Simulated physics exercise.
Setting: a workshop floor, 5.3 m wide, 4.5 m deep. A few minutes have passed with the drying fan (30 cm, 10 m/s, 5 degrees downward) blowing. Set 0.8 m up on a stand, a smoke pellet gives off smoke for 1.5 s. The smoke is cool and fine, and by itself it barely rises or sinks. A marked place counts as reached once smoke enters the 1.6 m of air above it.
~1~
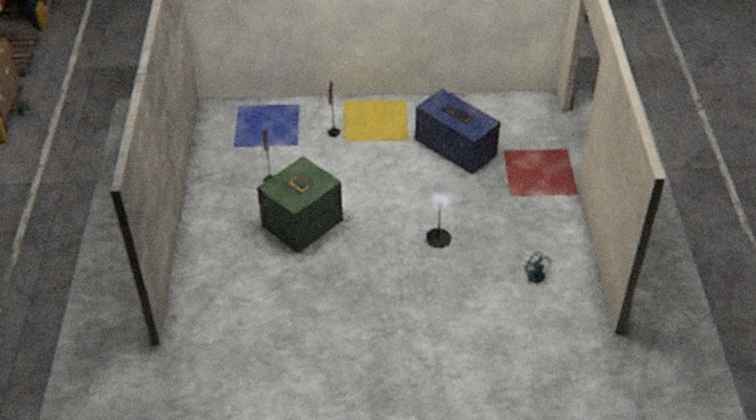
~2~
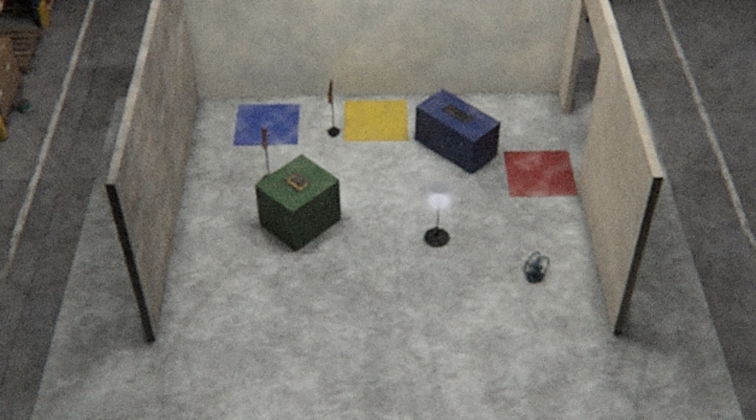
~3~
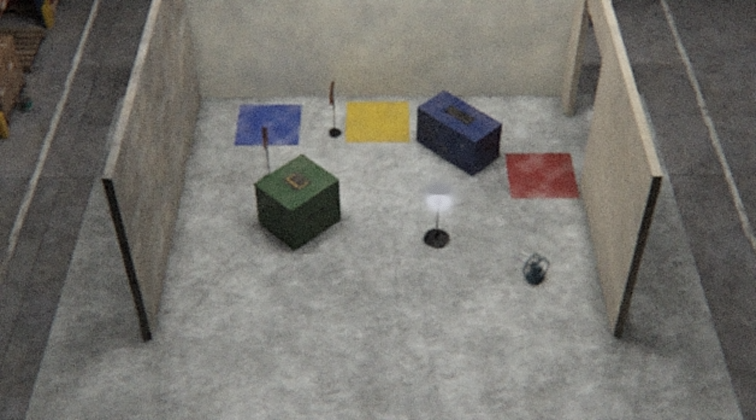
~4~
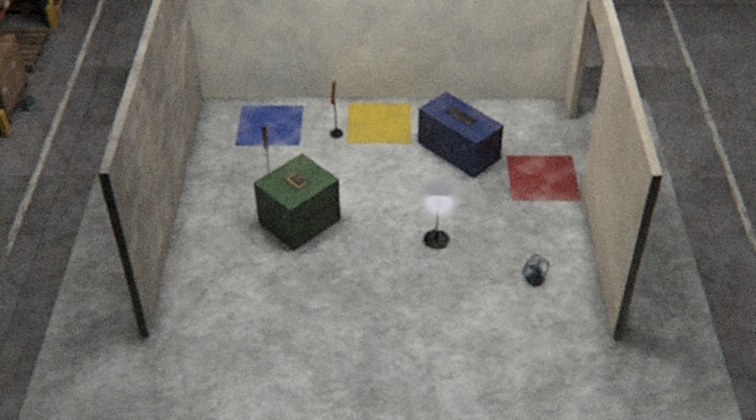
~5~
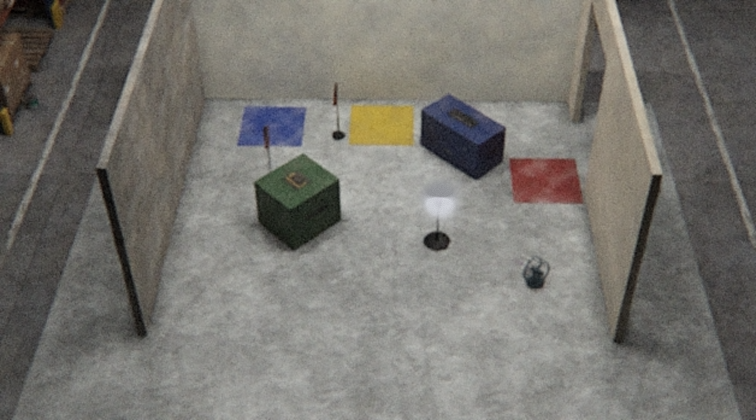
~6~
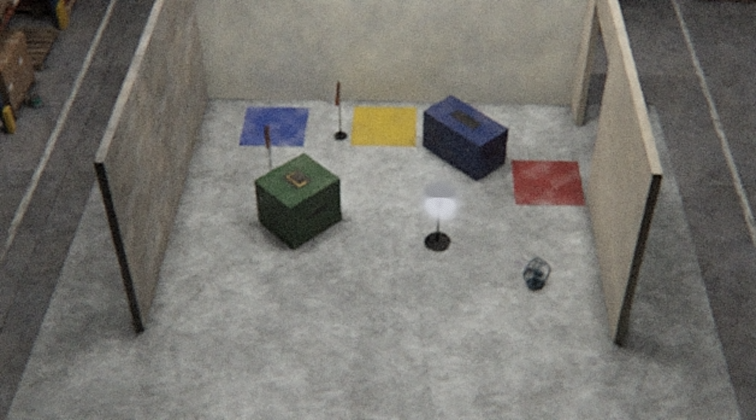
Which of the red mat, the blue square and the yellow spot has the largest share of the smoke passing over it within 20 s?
The blue one.
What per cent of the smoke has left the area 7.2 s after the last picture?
About 80 %.
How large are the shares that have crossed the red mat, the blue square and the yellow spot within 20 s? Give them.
1 % red, 70 % blue, 15 % yellow, roughly.
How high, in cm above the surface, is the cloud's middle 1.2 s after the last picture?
50 cm.
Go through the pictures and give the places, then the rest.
In the first frame, the smoke is thickest near (440, 196), the smoke pellet on a stand stands at (440, 205) and the drying fan is at (538, 266).
In the second frame, the smoke is thickest near (439, 196), the red mat is centred on (540, 173), the blue square is centred on (267, 124) and the yellow spot is centred on (376, 121).
In the third frame, the smoke is thickest near (439, 197), a ribbon ends at (266, 148) and a ribbon ends at (331, 104).
In the fourth frame, the smoke is thickest near (439, 198), the top of a packing case is at (461, 117) and the top of a packing case is at (296, 181).
In the fifth frame, the smoke is thickest near (439, 200).
In the sixth frame, the smoke is thickest near (440, 200), a ribbon ends at (268, 148) and a ribbon ends at (337, 106).
Then, 1.2 s after the last picture, 0 % is gone from the area; 0 % has passed over the red mat, 3 % over the blue square and 2 % over the yellow spot, and the middle of the rest is near (435, 205).
Then, 3.2 s after the last picture, 9 % is gone from the area; 0 % has passed over the red mat, 56 % over the blue square and 16 % over the yellow spot, and the middle of the rest is near (225, 101).
Then, 7.2 s after the last picture, 78 % is gone from the area; 0 % has passed over the red mat, 66 % over the blue square and 17 % over the yellow spot, and the middle of the rest is near (181, 135).
Then, 19.2 s after the last picture, 97 % is gone from the area; 1 % has passed over the red mat, 67 % over the blue square and 17 % over the yellow spot.
